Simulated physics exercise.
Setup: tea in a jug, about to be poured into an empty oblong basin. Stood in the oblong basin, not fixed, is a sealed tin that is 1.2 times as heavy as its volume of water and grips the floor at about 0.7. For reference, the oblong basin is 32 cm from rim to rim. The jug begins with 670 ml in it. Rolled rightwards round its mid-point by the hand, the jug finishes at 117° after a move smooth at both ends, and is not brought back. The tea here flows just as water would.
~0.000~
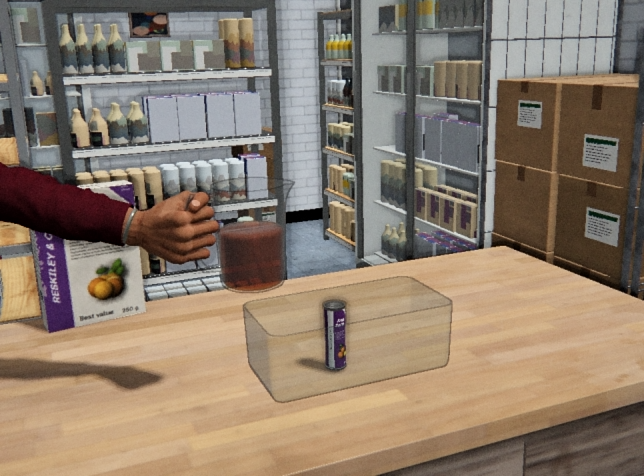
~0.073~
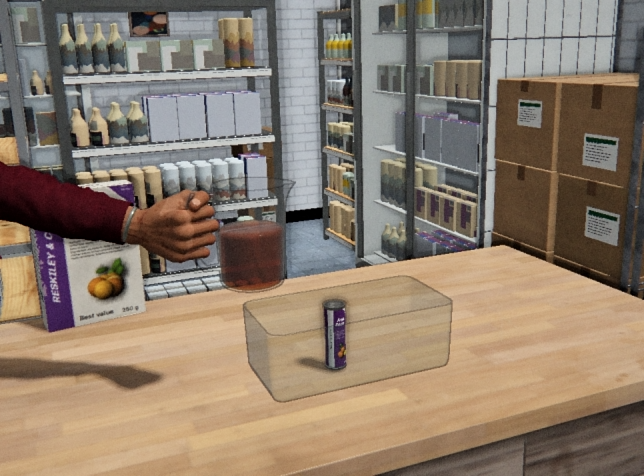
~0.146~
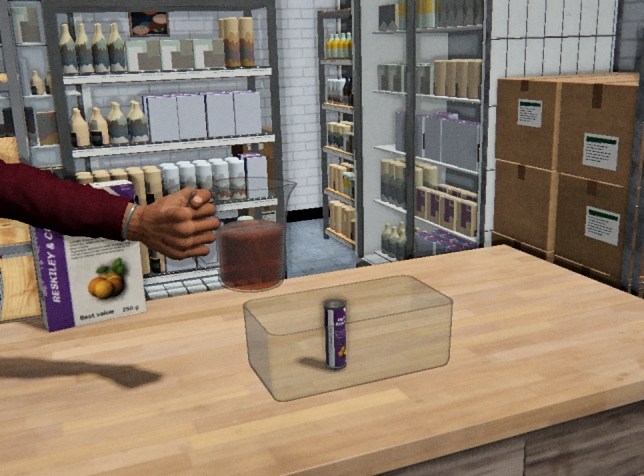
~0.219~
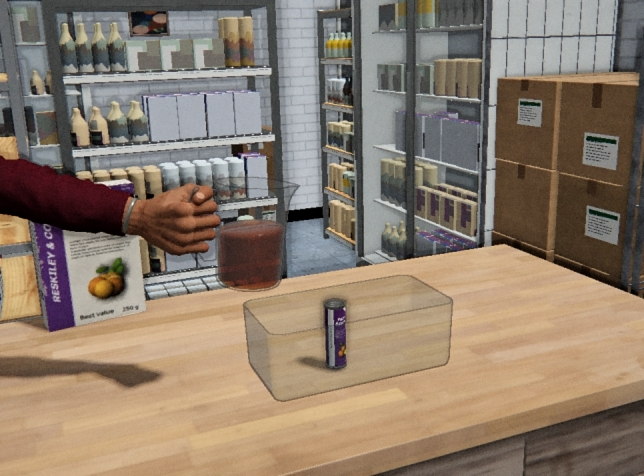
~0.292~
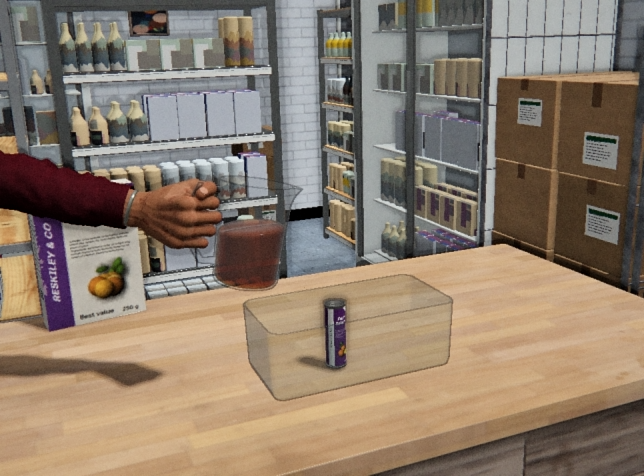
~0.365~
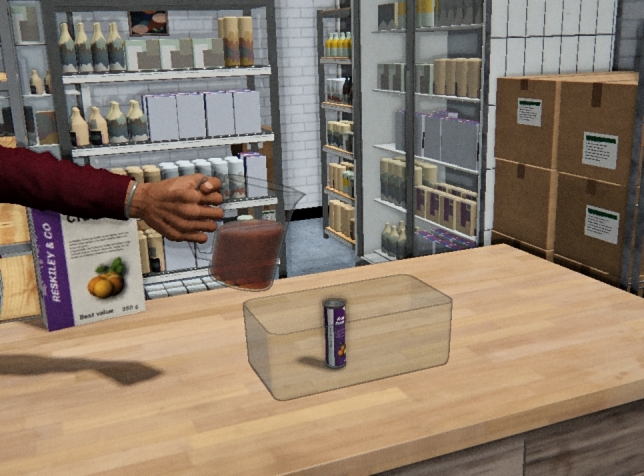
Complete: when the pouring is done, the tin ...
... has gone over.
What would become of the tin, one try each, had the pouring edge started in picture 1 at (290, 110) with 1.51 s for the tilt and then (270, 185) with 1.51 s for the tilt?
Try 1: Still standing; try 2: Still standing.
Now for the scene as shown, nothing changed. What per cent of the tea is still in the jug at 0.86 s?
Roughly 96 %.
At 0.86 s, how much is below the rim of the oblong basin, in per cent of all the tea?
0 %, more or less.
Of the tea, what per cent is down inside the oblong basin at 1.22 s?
The share is close to 50 percent.
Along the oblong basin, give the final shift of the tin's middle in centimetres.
In the end the tin's centre has shifted about 7.5 centimetres.
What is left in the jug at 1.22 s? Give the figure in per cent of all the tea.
What remains is about 32 percent of it all.
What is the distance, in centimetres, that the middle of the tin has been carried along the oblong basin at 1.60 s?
Near 5 cm.
After 0.86 s the tilt is 71° and 96 per cent is still to pour; the tin stands where it began.
After 1.22 s the tilt is 107° and 31 per cent is still to pour; the tin stands where it began.
After 1.60 s the tilt is 117° and 0 per cent is still to pour; the tin leans 58°.
After 2.01 s the tilt is 117° and 0 per cent is still to pour; the tin lies on its side.
In the end the tin lies on its side.
